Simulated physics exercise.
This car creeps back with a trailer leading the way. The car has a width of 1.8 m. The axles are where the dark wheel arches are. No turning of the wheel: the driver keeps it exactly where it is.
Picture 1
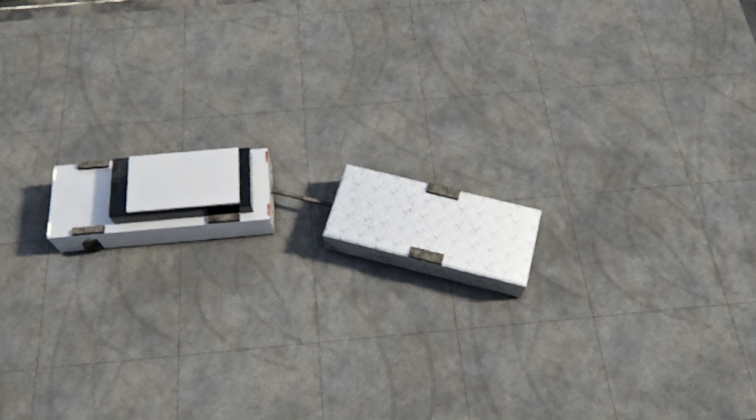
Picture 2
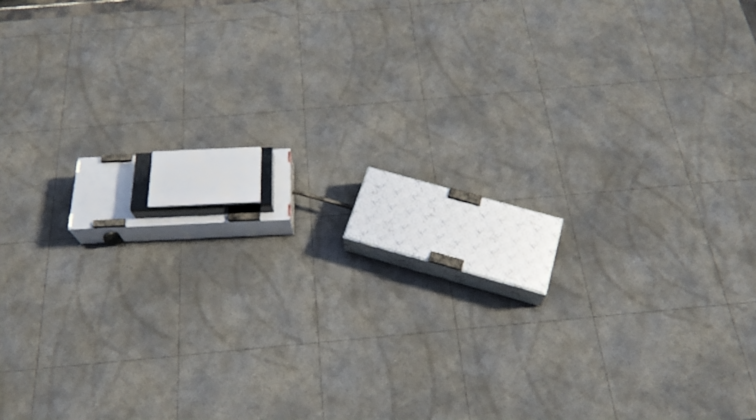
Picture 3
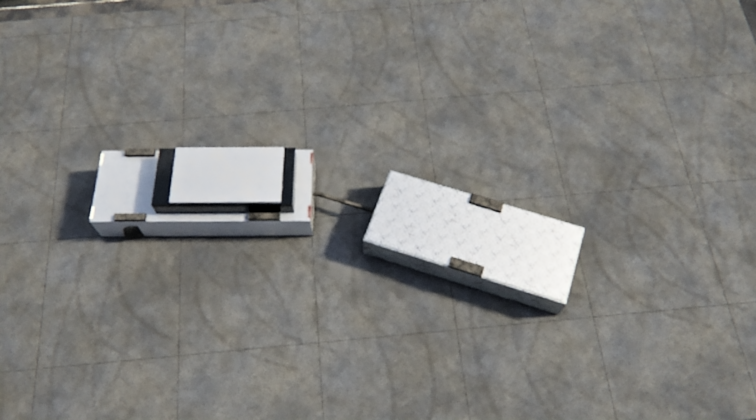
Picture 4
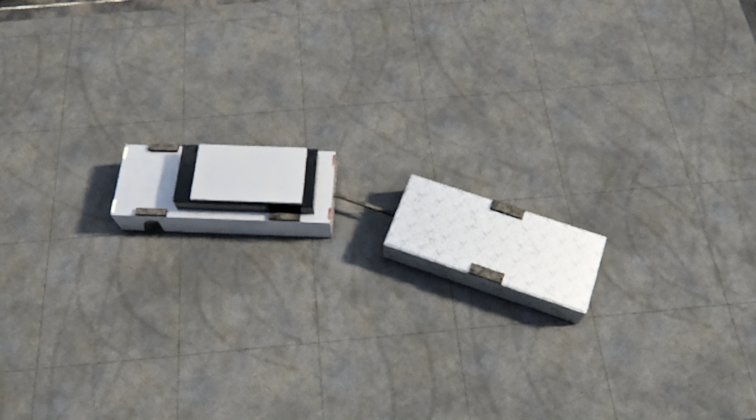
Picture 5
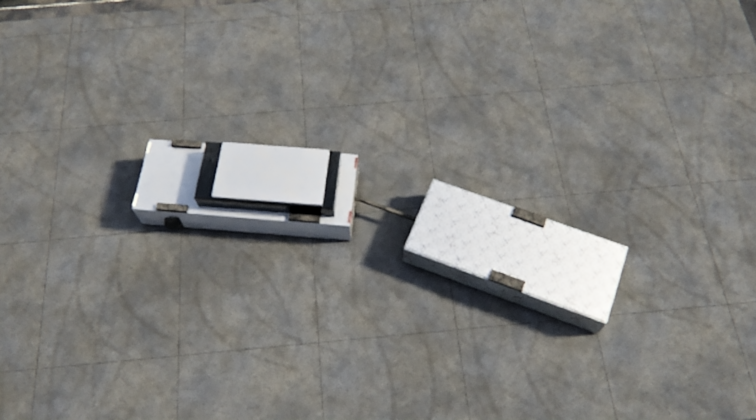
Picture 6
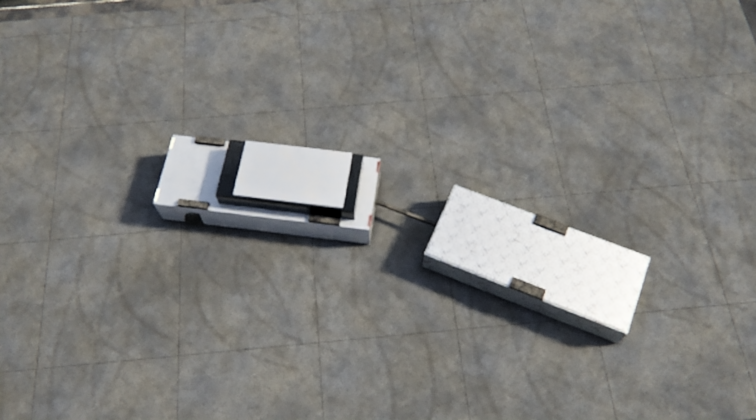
A white car with a dark-trimmed raised roof sits at the left, joined by a thin bar to a long white trailer at its right, seen from high above on grey, tiled paving. Both have brownish patches along their sides and cast dark shadows. The car backs steadily rightward, pushing the trailer right and slightly downward, their angle narrowing a little while the view stays still.
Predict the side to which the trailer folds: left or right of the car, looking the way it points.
It comes round on the driver's right flank.
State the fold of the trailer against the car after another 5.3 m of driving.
Roughly 20 degrees to the car's right.
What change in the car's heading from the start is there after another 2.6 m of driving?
It has turned about 28°.
With 2.6 m more driven, the tail is 5° to the car's left, the car has turned 28° and the trailer's axle is at (659, 307) of the last picture.
With 5.3 m more driven, the tail is 18° to the car's right, the car has turned 42° and the trailer's axle is out of the picture.
With 8.0 m more driven, the tail is 60° to the car's right, the car has turned 57° and the trailer's axle is out of the picture; it has jack-knifed.
